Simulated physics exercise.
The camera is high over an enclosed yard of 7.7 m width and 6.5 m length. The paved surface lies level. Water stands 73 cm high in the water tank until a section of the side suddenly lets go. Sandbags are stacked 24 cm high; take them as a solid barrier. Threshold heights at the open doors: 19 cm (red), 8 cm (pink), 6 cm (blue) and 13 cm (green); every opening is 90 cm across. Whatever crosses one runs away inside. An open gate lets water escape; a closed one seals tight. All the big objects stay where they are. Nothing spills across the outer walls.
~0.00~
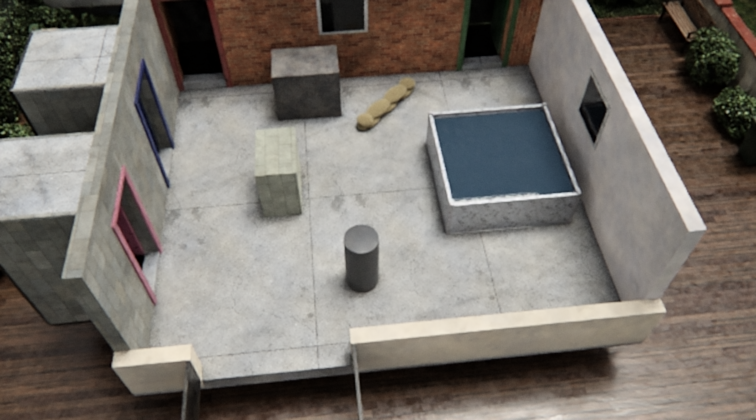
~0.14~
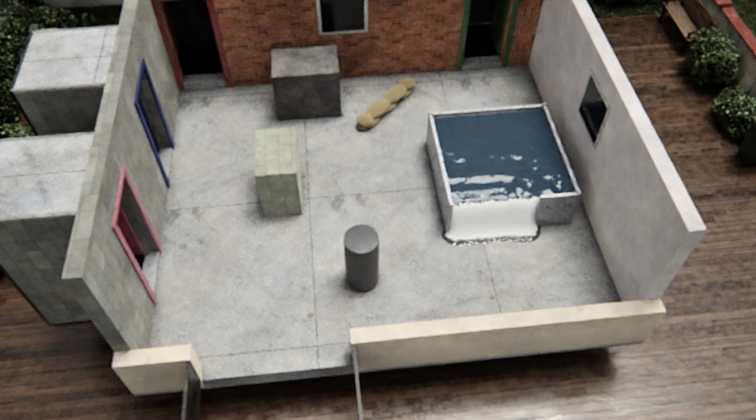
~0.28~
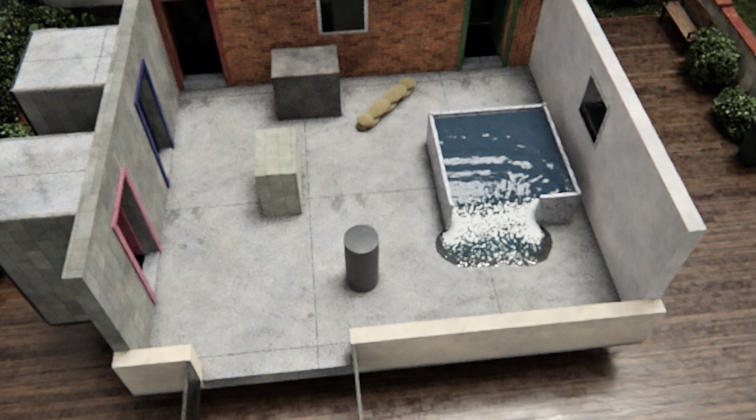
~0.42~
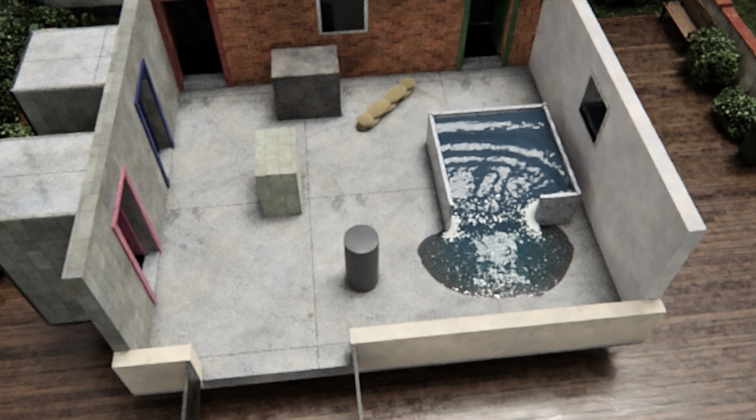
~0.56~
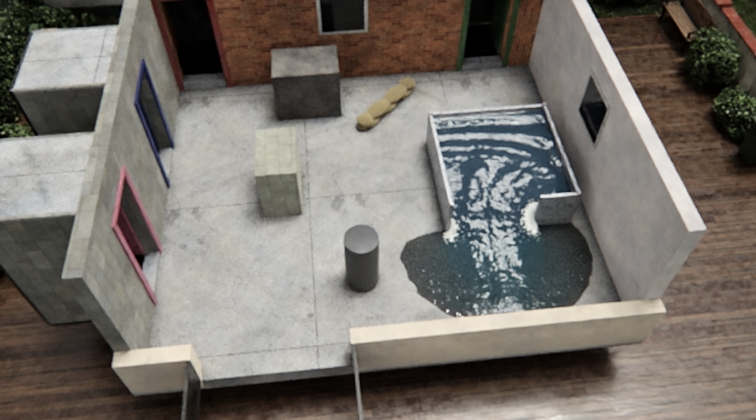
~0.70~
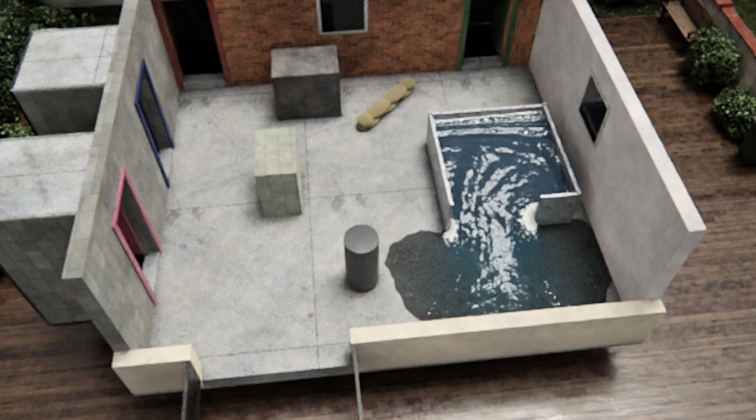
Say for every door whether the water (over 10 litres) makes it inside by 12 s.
Within that time: At the red door it stays under the limit; at the pink door it goes over the limit; at the blue door it stays under the limit; at the green door it does not reach the limit.
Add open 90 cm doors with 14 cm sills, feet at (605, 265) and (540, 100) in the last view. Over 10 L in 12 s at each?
In that order: Over, under.
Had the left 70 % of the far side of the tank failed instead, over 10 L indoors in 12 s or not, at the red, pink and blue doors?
Against that limit: Red under, pink not over, blue below.
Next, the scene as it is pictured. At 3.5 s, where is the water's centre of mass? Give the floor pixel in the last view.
Around (463, 247).
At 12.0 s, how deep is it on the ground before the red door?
Some 9.0 cm.
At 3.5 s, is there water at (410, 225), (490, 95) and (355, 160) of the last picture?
In turn: Still dry, still dry, dry.
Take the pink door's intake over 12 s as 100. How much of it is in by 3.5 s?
About 10 per cent.
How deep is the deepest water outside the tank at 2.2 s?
About 48 cm.
After 1.4 s water covers 20 % of the floor and is deepest (48 cm) near (502, 325); red door not reached, pink door not reached, blue door not reached, green door not reached.
After 2.2 s water covers 25 % of the floor and is deepest (48 cm) near (625, 323); red door not reached, pink door not reached, blue door not reached, green door not reached.
After 3.5 s water covers 45 % of the floor and is deepest (30 cm) near (568, 226); red door not reached, pink door 17 cm at the sill, 7 L in, blue door not reached, green door not reached.
After 7.0 s water covers 85 % of the floor and is deepest (15 cm) near (471, 338); red door 9 cm at the sill, 0 L in, pink door 11 cm at the sill, 61 L in, blue door 5 cm at the sill, 0 L in, green door 8 cm at the sill, 1 L in.
After 12.0 s water covers 95 % of the floor and is deepest (10 cm) near (191, 161); red door 9 cm at the sill, 0 L in, pink door 6 cm at the sill, 68 L in, blue door 8 cm at the sill, 1 L in, green door 5 cm at the sill, 1 L in.
